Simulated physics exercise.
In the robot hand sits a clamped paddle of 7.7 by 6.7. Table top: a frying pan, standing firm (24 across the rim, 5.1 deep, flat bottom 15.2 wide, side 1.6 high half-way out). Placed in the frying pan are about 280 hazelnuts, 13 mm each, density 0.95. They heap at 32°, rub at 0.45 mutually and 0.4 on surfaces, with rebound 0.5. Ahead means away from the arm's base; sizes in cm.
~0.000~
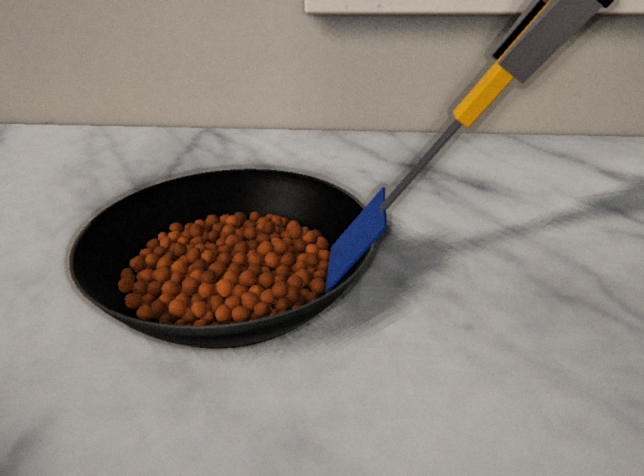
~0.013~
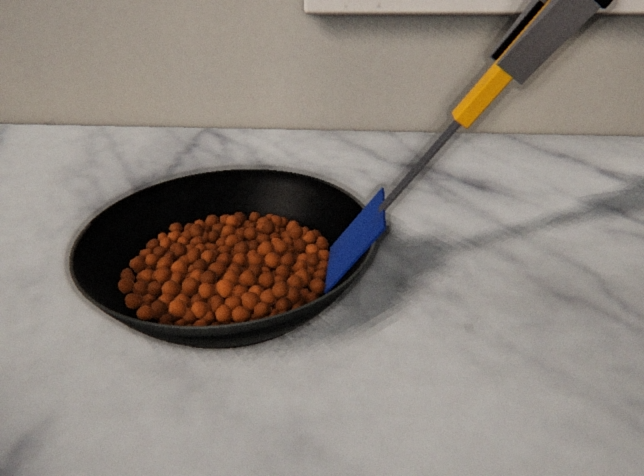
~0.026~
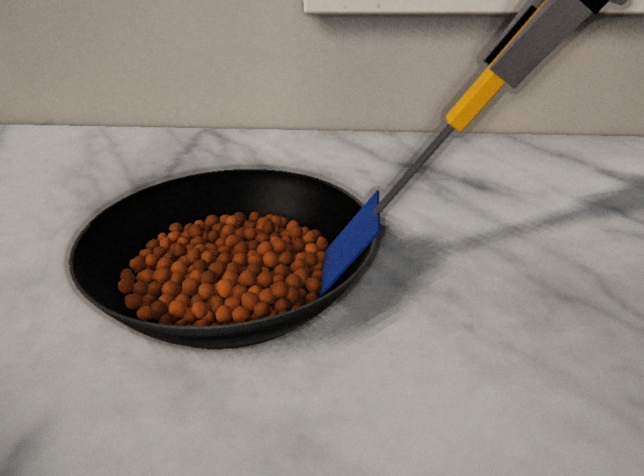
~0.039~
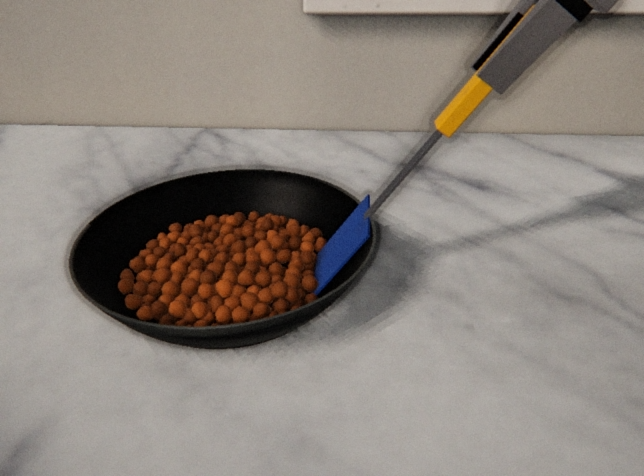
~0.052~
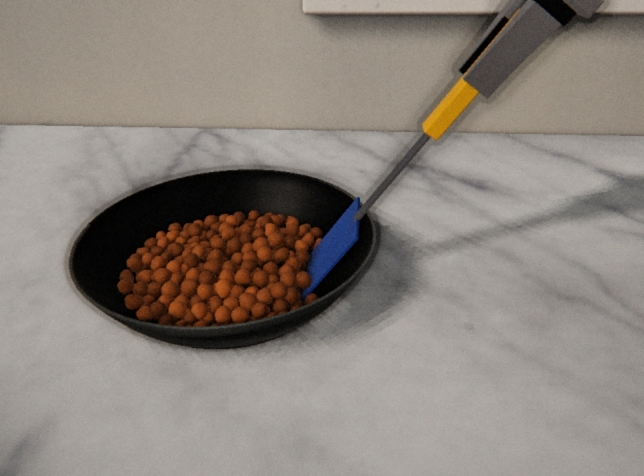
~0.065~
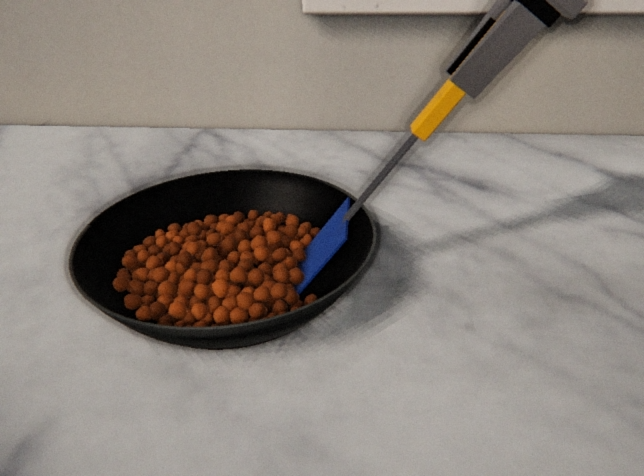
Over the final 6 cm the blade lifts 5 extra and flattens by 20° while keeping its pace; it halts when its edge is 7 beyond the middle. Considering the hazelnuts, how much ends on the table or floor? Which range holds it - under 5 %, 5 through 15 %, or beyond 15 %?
The range 5 through 15 % holds it.
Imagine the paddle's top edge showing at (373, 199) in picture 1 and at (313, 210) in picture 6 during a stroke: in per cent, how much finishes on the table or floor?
Around 15 per cent finishes there.
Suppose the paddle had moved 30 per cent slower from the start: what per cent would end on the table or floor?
Estimated result: Some 0 %.
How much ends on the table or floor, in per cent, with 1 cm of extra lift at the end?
Close to 5 in a hundred.
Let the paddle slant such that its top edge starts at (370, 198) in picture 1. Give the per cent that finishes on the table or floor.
About 10%.
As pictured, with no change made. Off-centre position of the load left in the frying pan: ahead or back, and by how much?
I'd say it's roughly 3.0 cm toward the front.
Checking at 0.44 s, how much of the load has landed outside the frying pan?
I'd say close to 6 in a hundred.
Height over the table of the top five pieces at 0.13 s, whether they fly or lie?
About 4 cm.
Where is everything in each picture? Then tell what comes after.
Paddle top edge at (385, 206), sloping 55°; upper third of the load around (233, 259), from x 125 to 325, top at y 220; 279 in the frying pan, in the first frame.
Paddle top edge at (384, 206), sloping 55°; upper third of the load around (233, 259), from x 125 to 325, top at y 220, in the second frame.
Paddle top edge at (379, 209), sloping 55°; upper third of the load around (233, 259), from x 125 to 320, top at y 220, in the third frame.
Paddle top edge at (369, 214), sloping 55°; upper third of the load around (239, 257), from x 125 to 320, top at y 215, in the fourth frame.
Paddle top edge at (358, 216), sloping 55°; upper third of the load around (239, 255), from x 125 to 320, top at y 215, in the fifth frame.
Paddle top edge at (348, 216), sloping 55°; upper third of the load around (231, 256), from x 120 to 320, top at y 215; 279 in the frying pan, in the sixth frame.
After 0.13 s, sloping 55°, highest piece 5 above the table; 279 in the frying pan.
After 0.20 s, sloping 47°, highest piece 6 above the table; 279 in the frying pan.
After 0.44 s, sloping 35°, highest piece 6 above the table; 257 in the frying pan, 19 on the table or floor, 3 on the blade or in flight.
After 1.49 s, sloping 35°, highest piece 5 above the table; 257 in the frying pan, 22 on the table or floor.
At rest, 257 in the frying pan, 22 on the table or floor. That is 8 % on the table or floor.
